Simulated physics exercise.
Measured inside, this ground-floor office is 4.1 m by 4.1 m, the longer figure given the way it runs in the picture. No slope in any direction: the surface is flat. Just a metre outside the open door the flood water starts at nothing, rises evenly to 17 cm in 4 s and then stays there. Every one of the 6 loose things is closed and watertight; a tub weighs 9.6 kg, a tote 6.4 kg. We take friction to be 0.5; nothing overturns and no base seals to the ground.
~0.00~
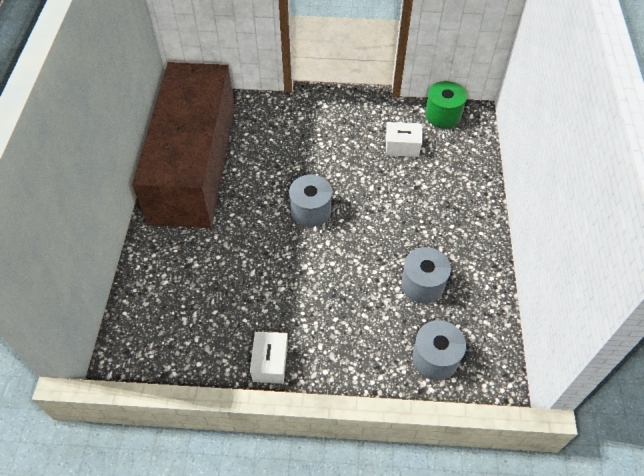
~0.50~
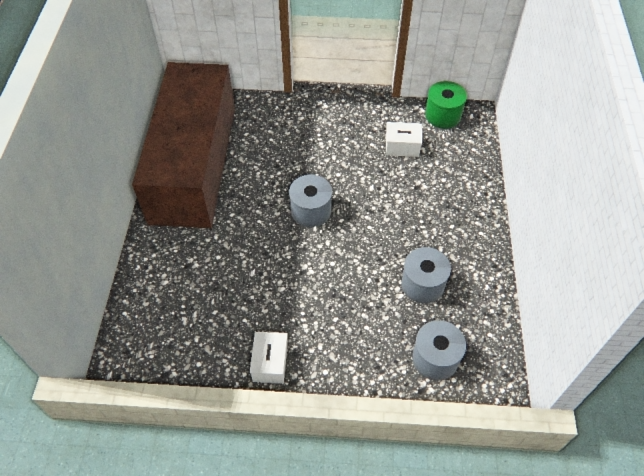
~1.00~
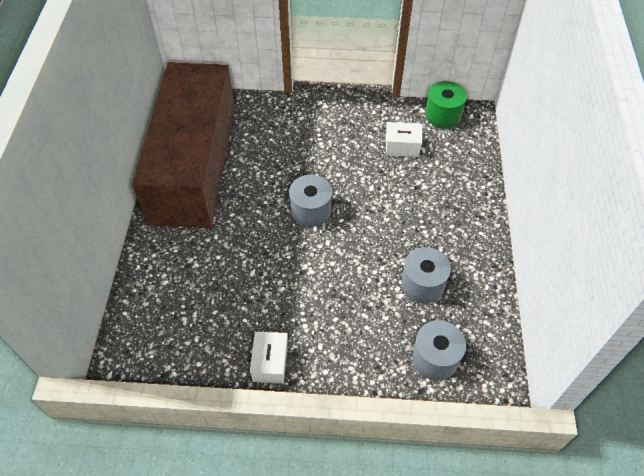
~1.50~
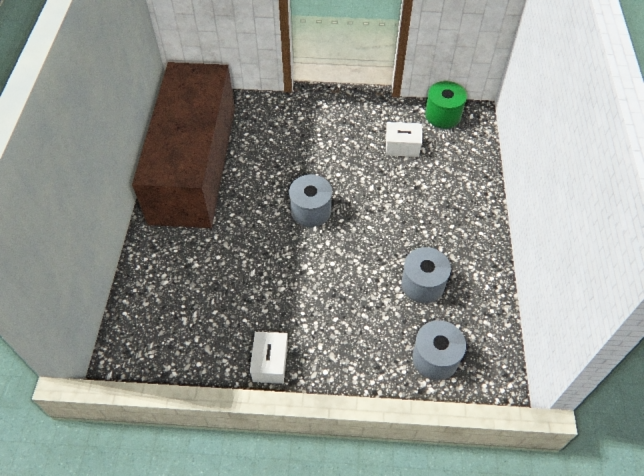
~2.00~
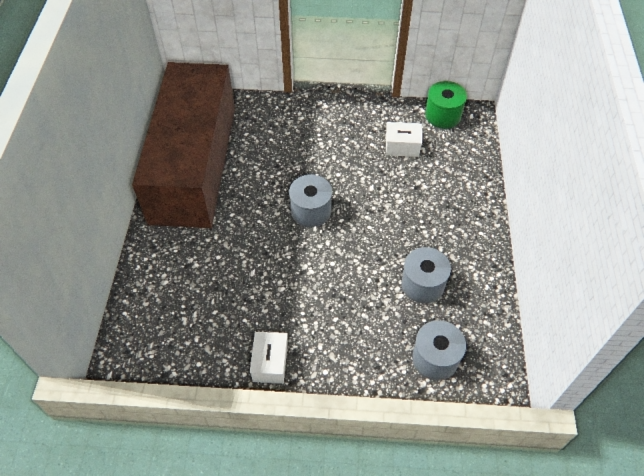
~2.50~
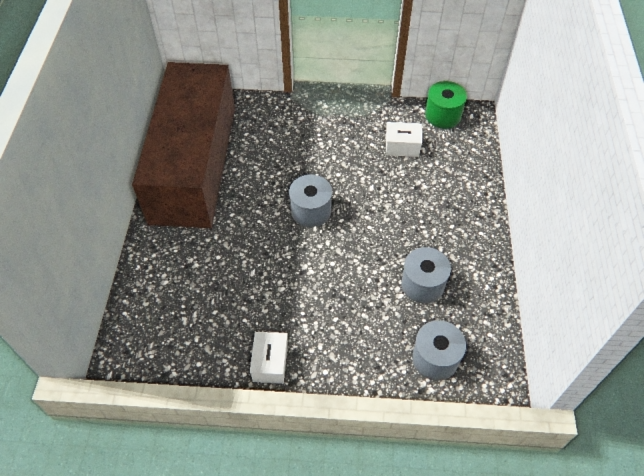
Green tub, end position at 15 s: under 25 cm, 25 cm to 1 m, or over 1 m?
The move is medium.
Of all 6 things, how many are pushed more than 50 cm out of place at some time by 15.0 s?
6 in all.
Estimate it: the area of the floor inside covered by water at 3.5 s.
That flooded area is roughly 2.0 m2.
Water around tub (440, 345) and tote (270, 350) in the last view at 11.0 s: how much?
9 and 9 cm.
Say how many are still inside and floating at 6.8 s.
The count is 0.
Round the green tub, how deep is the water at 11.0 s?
I'd say around 4 cm.
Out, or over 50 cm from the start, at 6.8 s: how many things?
The answer is 1.
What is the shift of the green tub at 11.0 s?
By that time, close to 0 cm.
After 3.5 s the green tub is near (448, 94), 0.0 m from its start, aground; 0 afloat.
After 6.8 s the green tub is near (448, 94), 0.0 m from its start, aground; 0 afloat.
After 11.0 s the green tub is near (448, 94), 0.0 m from its start, aground; 4 afloat.
After 15.0 s the green tub is near (399, 93), 0.6 m from its start, afloat; 6 afloat.
